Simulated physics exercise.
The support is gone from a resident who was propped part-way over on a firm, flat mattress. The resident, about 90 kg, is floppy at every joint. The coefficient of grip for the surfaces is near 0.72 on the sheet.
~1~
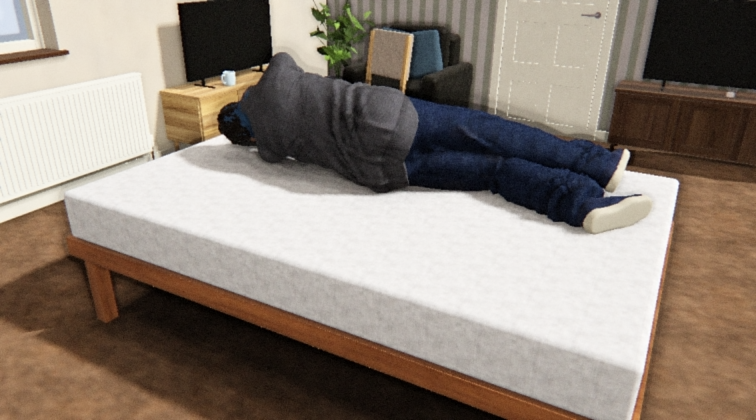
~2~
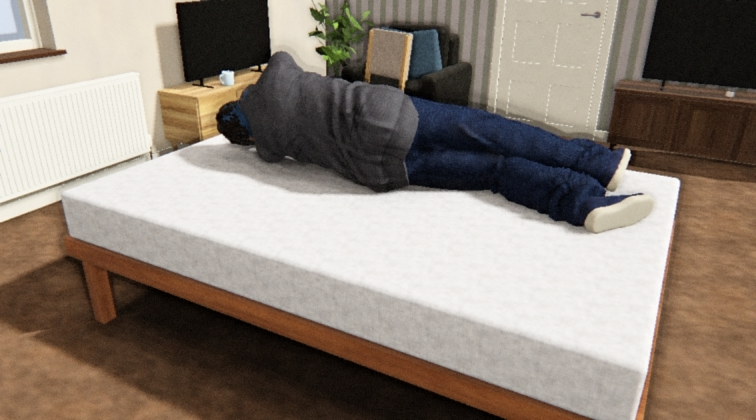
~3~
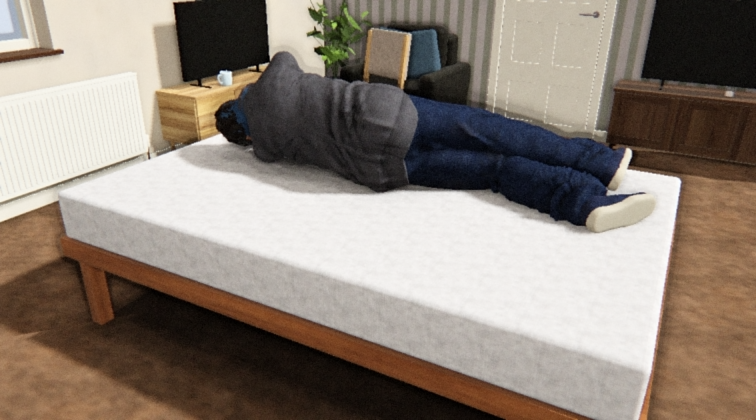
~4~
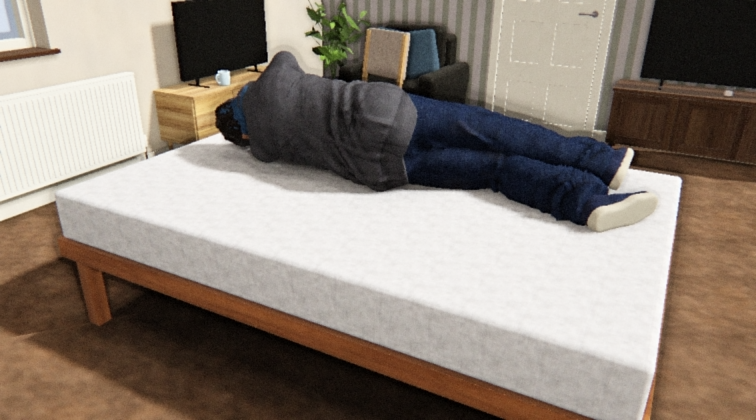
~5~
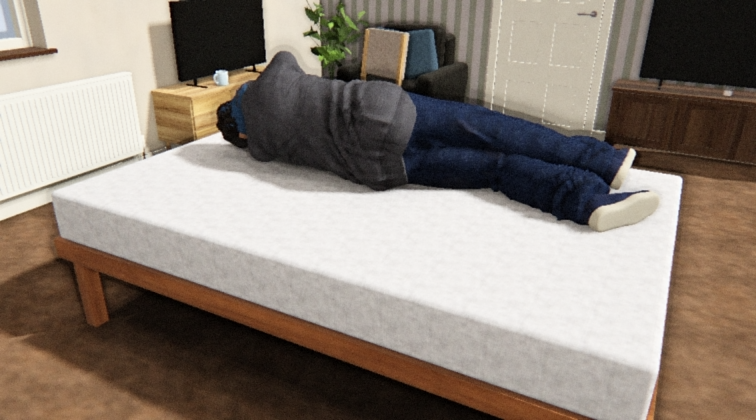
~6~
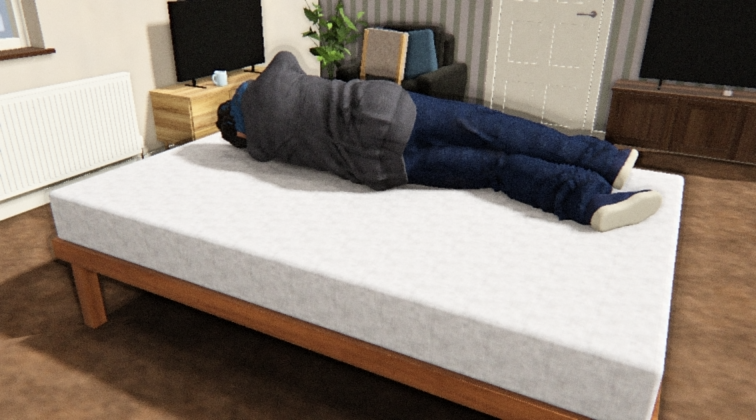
A person in a grey top and blue trousers lying on a bare white mattress, facing away, barely shifting as the view drifts slightly.
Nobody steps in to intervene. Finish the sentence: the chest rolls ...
... towards the front.
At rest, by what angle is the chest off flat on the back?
140°, roughly.
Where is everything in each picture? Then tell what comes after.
Chest (286, 112); 100° from supine, in the first frame.
Chest (285, 111); 100° from supine, in the second frame.
Chest (284, 111); 105° from supine, in the third frame.
Chest (283, 111); 105° from supine, in the fourth frame.
Chest (282, 111); 105° from supine, in the fifth frame.
Chest (282, 111); 105° from supine, in the sixth frame.
Then, 0.20 s after the last picture the chest is turned 110° from lying flat on the back, near (284, 112) in the last picture's view.
Then, 0.60 s after the last picture the chest is turned 125° from lying flat on the back, near (290, 114) in the last picture's view.
Then, 1.20 s after the last picture the chest is turned 135° from lying flat on the back, near (296, 115) in the last picture's view.
At rest, chest rolls forwards.
